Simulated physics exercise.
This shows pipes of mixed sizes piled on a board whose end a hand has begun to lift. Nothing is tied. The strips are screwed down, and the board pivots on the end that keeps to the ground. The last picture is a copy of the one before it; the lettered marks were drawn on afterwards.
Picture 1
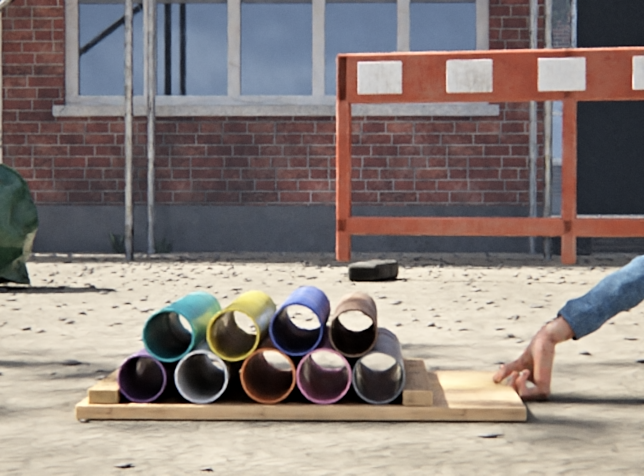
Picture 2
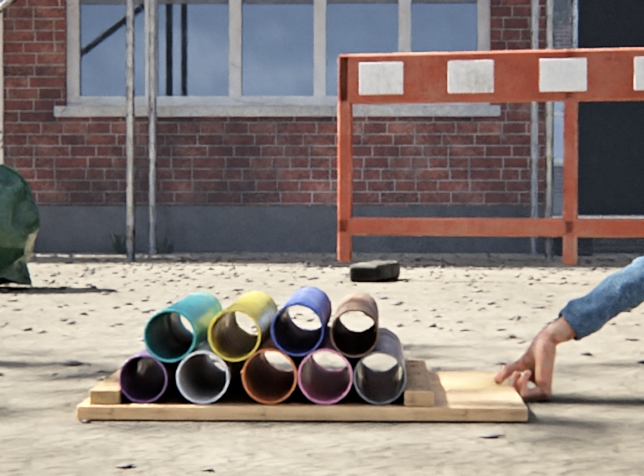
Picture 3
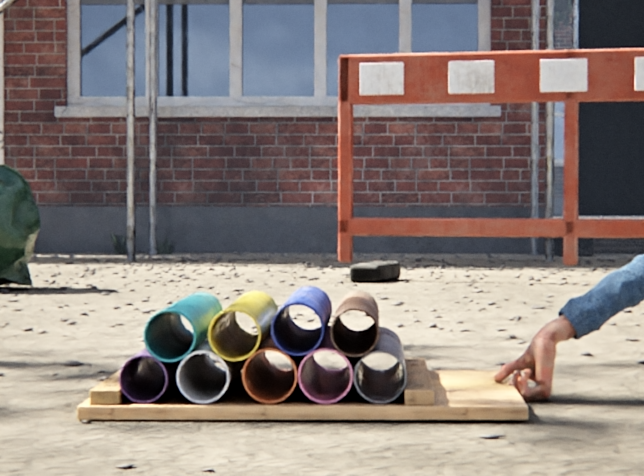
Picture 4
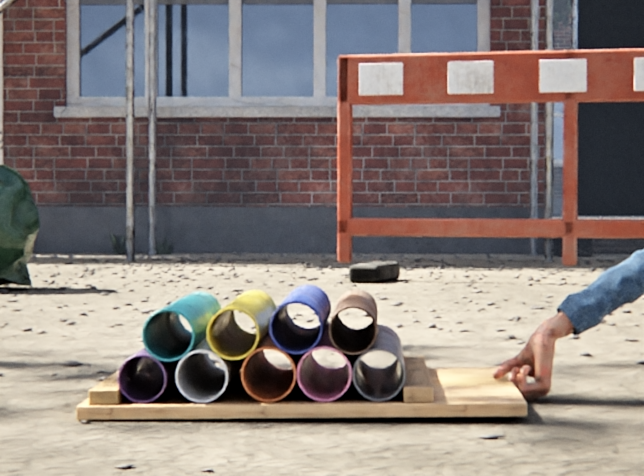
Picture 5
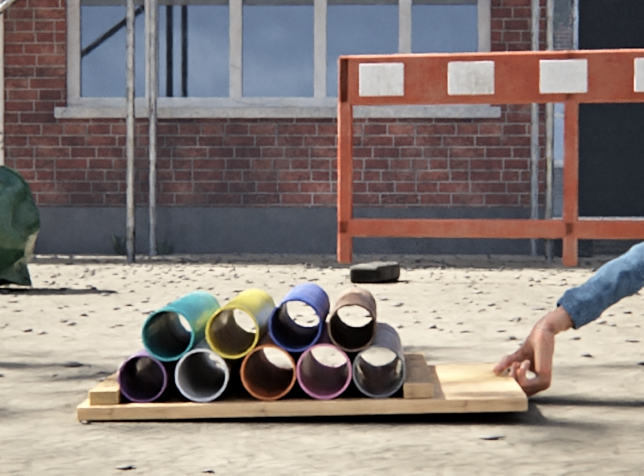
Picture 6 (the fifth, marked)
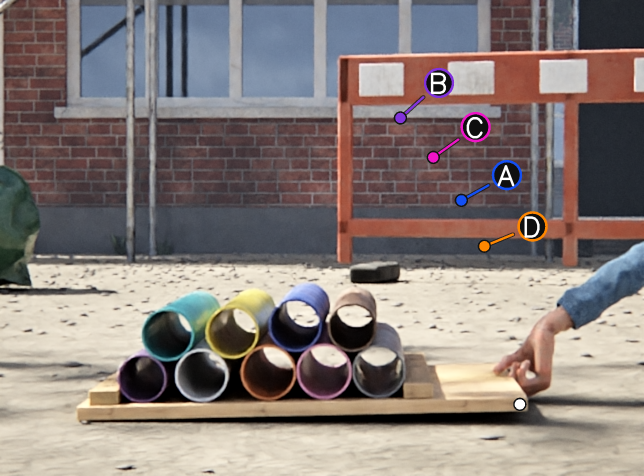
At the start, nine colourful pipes lie stacked in two rows on a wooden board on the ground, while a hand at the right grips its end. The hand then raises that end very slightly, and the pipes keep their places in the pile.
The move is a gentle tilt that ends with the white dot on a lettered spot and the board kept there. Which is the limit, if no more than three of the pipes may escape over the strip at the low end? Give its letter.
Mark A is as high as it can go.
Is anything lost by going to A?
Yes.
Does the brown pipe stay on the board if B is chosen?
No.
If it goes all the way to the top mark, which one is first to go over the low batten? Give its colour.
First is the turquoise one.
On the marked copy, A at (462, 200); B at (400, 118); C at (433, 157); D at (485, 246); the white dot at (520, 404).
With A. Early on, board at 17°.
Further on, board at 29°.
At the end, board at 29°, two over the low batten (turquoise, yellow).
As for the rest, B nine over the low batten; C four over the low batten (brown, turquoise, blue, yellow); D none over the low batten.
